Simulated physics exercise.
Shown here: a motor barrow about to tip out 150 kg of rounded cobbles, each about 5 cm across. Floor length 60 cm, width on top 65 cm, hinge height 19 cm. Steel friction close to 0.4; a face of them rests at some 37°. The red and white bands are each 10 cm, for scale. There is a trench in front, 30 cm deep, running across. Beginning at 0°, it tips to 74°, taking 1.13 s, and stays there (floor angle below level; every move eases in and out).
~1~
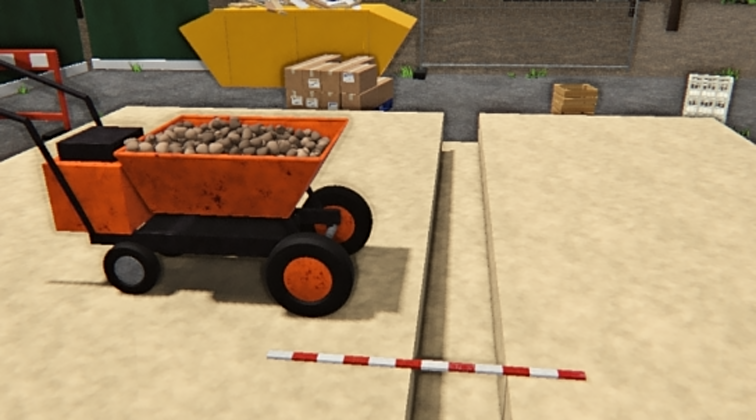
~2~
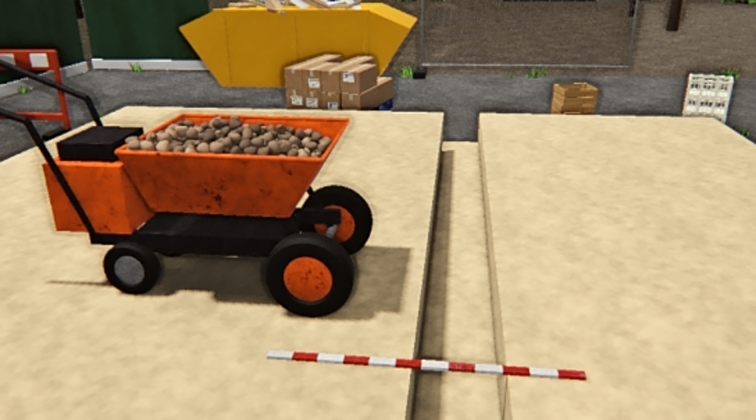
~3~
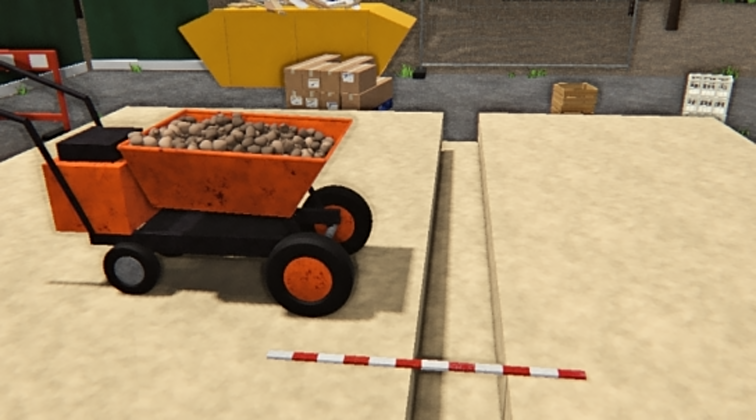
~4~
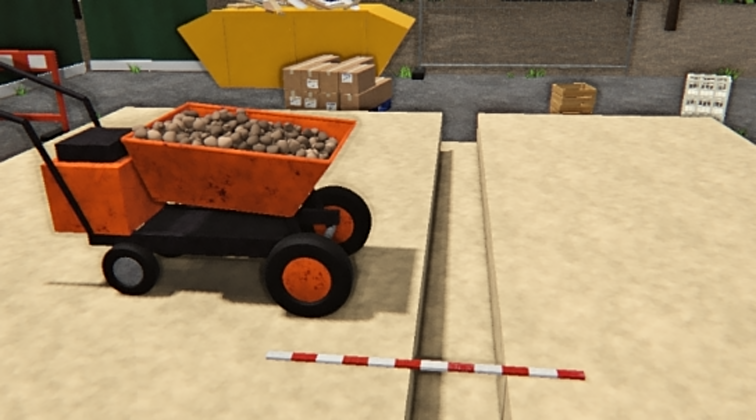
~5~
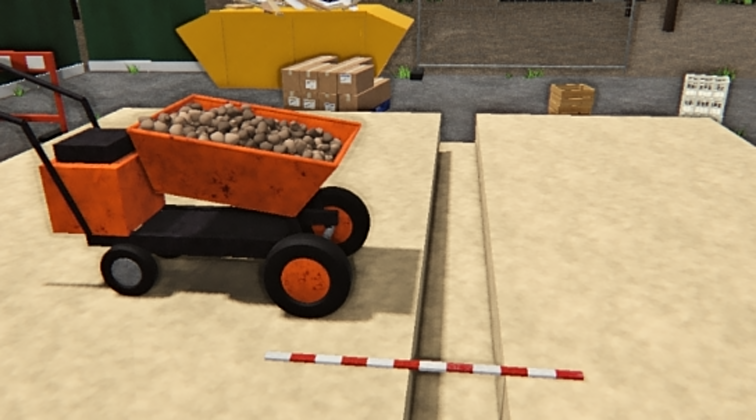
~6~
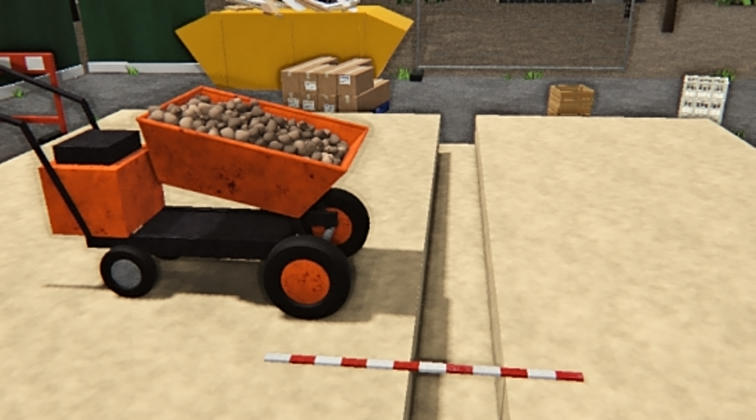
The orange skip of a motor barrow, heaped with rounded brownish cobbles, stands level at first on the left of a sandy yard, seen from slightly above and side-on. A narrow trench crosses the ground to its right, with a red and white banded pole in front and a yellow container and cardboard boxes behind. Slowly, then faster, the skip's rear rises, tilting rightward, while the wheels stay put.
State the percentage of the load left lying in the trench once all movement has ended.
The share left there is about 69 per cent.
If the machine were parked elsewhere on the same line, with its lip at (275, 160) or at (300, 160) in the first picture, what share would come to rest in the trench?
Some 95 and some 90 per cent, in that order.
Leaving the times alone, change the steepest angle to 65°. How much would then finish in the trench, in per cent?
Roughly 60% would end there.
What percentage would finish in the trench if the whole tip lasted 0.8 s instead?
Expected share: Around 60%.
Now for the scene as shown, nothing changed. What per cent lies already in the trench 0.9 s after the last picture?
I'd put it near 30 per cent.
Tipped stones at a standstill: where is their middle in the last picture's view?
Somewhere near pixel (477, 323).
Then, 0.6 s after the last picture the floor is at 63°, 99 % in the skip, 1 % in the trench; the foremost stones are at (445, 227).
Then, 0.9 s after the last picture the floor is at 74°, 52 % in the skip, 30 % in the trench, 17 % past the trench; the foremost stones are at (562, 293).
Then, 1.3 s after the last picture the floor is at 74°, 23 % in the skip, 46 % in the trench, 31 % past the trench; the foremost stones are at (665, 283).
Then, 3.2 s after the last picture the floor is at 74°, 0 % in the skip, 69 % in the trench, 31 % past the trench; the foremost stones are at (742, 275).
